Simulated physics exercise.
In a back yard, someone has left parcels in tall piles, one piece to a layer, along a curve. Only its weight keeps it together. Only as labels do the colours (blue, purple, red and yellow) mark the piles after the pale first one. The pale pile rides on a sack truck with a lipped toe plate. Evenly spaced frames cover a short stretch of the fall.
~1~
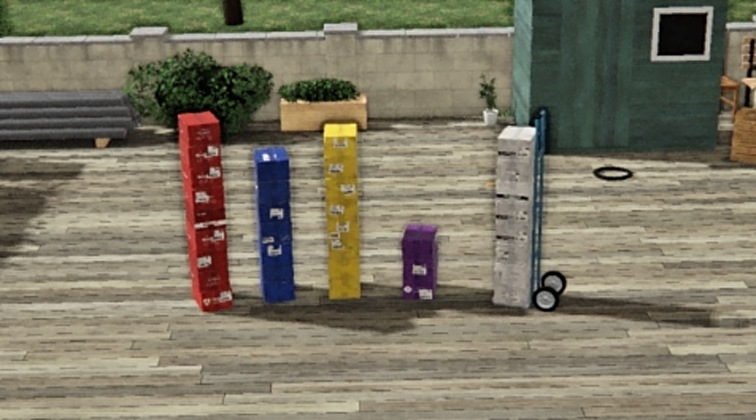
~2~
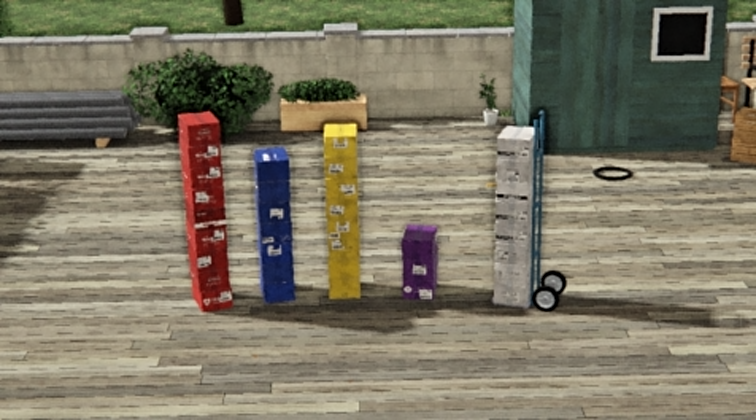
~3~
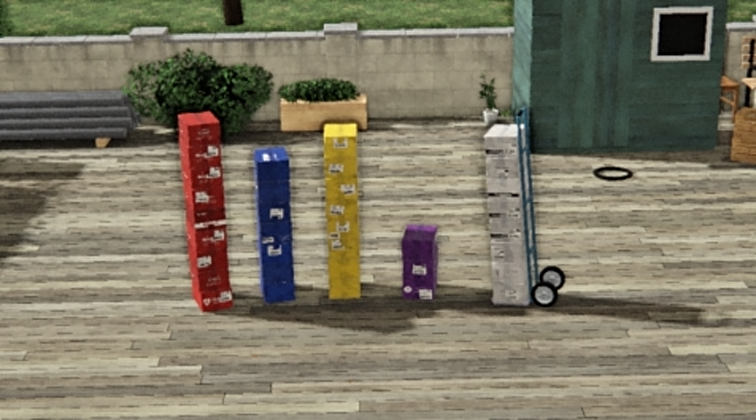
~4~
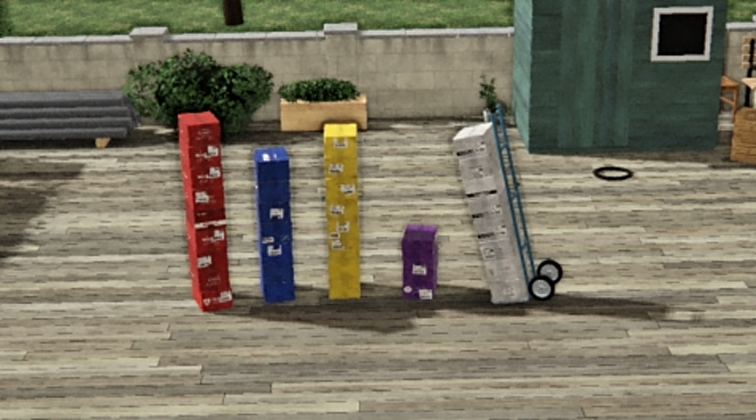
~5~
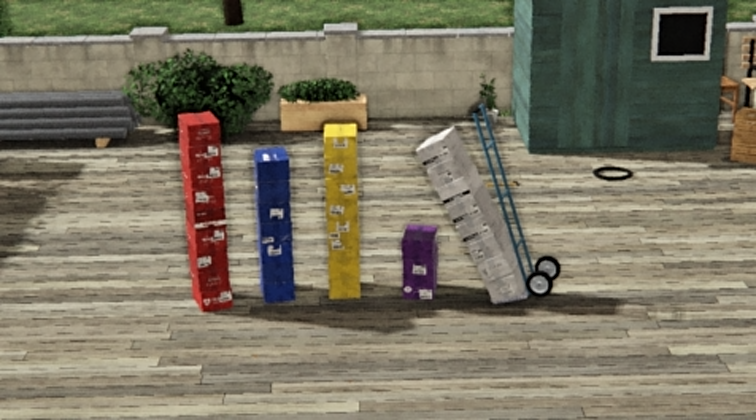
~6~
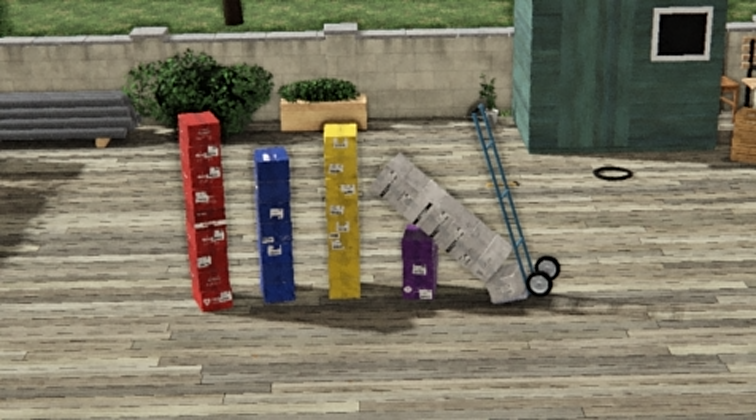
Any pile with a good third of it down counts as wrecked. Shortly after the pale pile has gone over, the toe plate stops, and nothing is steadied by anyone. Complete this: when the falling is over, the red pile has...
When the falling is over, the red pile has stayed up.
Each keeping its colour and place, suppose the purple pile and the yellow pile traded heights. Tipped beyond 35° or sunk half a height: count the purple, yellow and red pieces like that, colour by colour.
By colour, the number down is purple 7, yellow 2 and red 9.
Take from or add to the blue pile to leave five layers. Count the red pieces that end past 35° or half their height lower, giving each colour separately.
Red 0.
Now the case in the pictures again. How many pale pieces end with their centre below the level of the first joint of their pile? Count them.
Of the pale pieces, the number is 5.
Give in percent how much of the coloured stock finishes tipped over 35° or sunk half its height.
Close to 0 %.
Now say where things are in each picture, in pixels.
In the first picture (each place is the centre of the face we see best), truck frame (536, 159) level; top red parcel (204, 135); top purple parcel (417, 250); the others all in place.
The second picture shows truck frame (535, 158) level; top red parcel (204, 135).
The third picture shows truck frame (521, 154) rocked barely, top of the pale pile leaning barely; top red parcel (204, 135); the others all in place.
The fourth picture shows truck frame (500, 151) rocked a little, top of the pale pile leaning clearly; top red parcel (204, 135); the others all in place.
The fifth picture shows truck frame (486, 150) rocked clearly, top of the pale pile leaning well over; top red parcel (204, 135); the others all in place.
The sixth picture shows truck frame (485, 150) rocked clearly, top of the pale pile leaning steeply; top red parcel (204, 135); top purple parcel (416, 250); the others all in place.
Just after the last frame, 7 of the pale pile down; none of the 9 red parcels down (0 of 27 in all colours); top red parcel unmoved.
A moment on, 7 of the pale pile down; none of the 9 red parcels down (0 of 27 in all colours); top red parcel unmoved; top purple parcel tilted barely.
When it is over, 7 of the pale pile down; none of the 9 red parcels down (0 of 27 in all colours); top red parcel unmoved; top purple parcel moved half its height. In pixels of the last frame, middles, top red parcel near (199, 129), top purple parcel near (409, 241).
